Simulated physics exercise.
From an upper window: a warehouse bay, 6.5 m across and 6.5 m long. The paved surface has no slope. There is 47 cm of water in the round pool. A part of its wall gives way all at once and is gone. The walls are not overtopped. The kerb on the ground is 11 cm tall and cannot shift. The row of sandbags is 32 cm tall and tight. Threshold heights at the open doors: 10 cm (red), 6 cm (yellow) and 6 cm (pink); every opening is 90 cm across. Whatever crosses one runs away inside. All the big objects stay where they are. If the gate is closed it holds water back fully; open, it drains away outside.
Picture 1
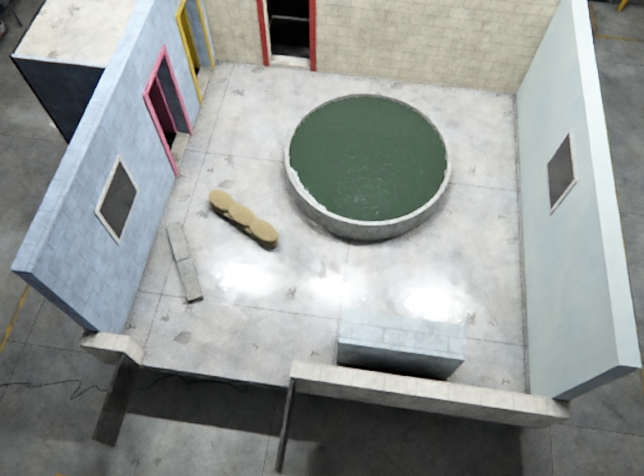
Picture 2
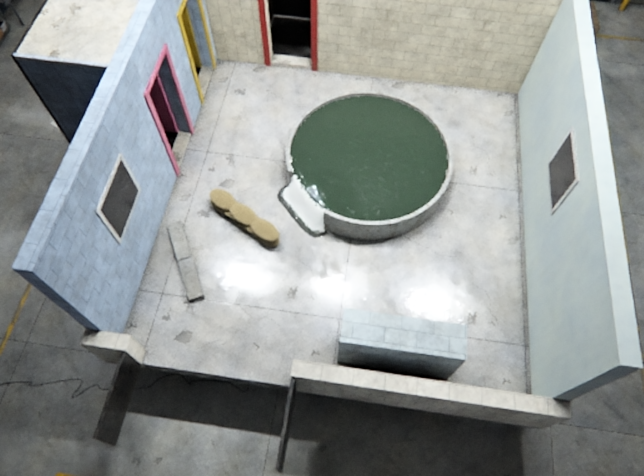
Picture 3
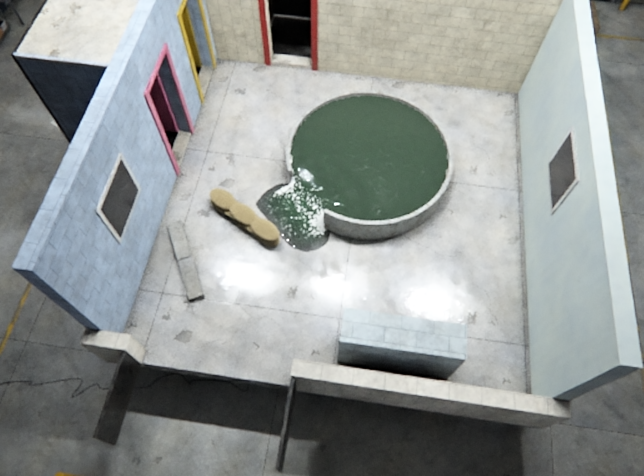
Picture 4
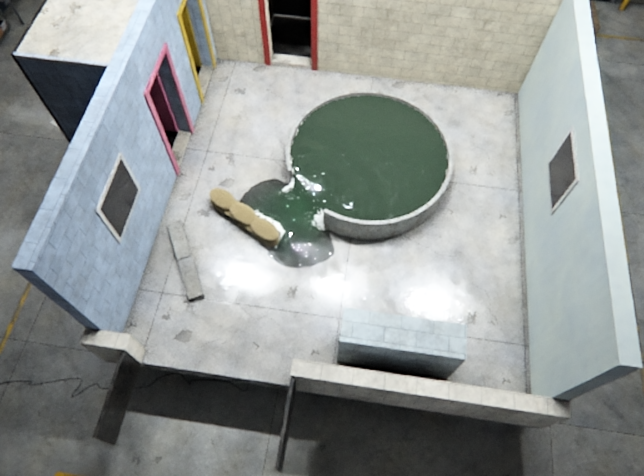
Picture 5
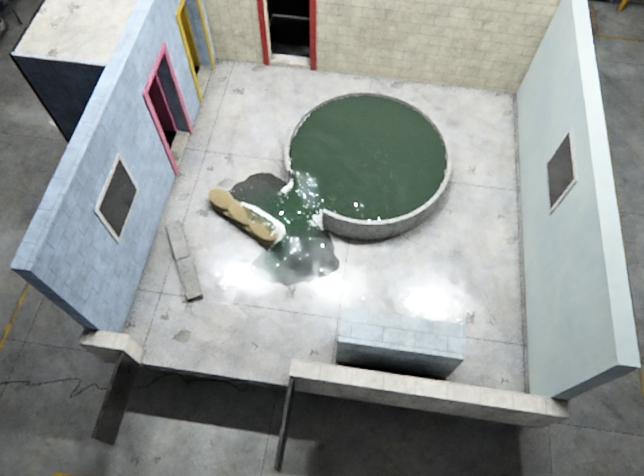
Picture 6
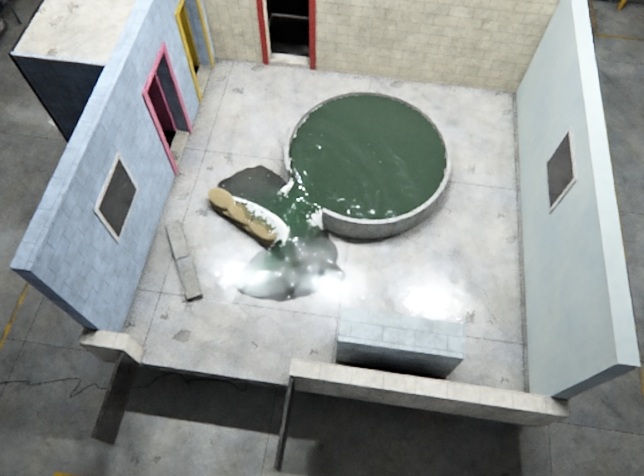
Dark green water sits still in a round, pale-walled pool in a grey-floored warehouse bay, seen from high above by a camera that stays still. A blue wall with pink and yellow door surrounds stands at left, a red-edged doorway behind, a pale wall at right, and a tan scalloped block near the pool. The pool's lower-left wall gives way, and water pours out, foaming against the block and spreading around it across the floor.
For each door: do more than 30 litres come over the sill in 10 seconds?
Door by door: At the red door it does not reach the limit; at the yellow door it goes over the limit; at the pink door it goes over the limit.
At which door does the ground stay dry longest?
Last comes the red one.
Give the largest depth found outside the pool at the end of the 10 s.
Roughly 15 cm.
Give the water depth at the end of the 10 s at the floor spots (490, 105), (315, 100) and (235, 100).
In that order: 6, 6 and 6 cm.
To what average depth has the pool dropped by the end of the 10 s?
Roughly 14 cm on average.
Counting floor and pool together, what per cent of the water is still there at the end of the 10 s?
Some 74 per cent remains.
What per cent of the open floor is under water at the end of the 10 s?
About 90 per cent.
A moment later water covers 15 % of the floor and is deepest (40 cm) near (279, 234); red door not reached, yellow door not reached, pink door not reached.
Soon after water covers 35 % of the floor and is deepest (38 cm) near (279, 234); red door not reached, yellow door 4 cm at the sill, 0 L in, pink door 11 cm at the sill, 15 L in.
Next water covers 45 % of the floor and is deepest (29 cm) near (279, 234); red door 6 cm at the sill, 0 L in, yellow door 8 cm at the sill, 2 L in, pink door 14 cm at the sill, 73 L in.
Later on water covers 70 % of the floor and is deepest (22 cm) near (279, 234); red door 7 cm at the sill, 0 L in, yellow door 11 cm at the sill, 34 L in, pink door 12 cm at the sill, 133 L in.
At the end water covers 90 % of the floor and is deepest (15 cm) near (279, 234); red door 6 cm at the sill, 0 L in, yellow door 10 cm at the sill, 76 L in, pink door 8 cm at the sill, 169 L in.
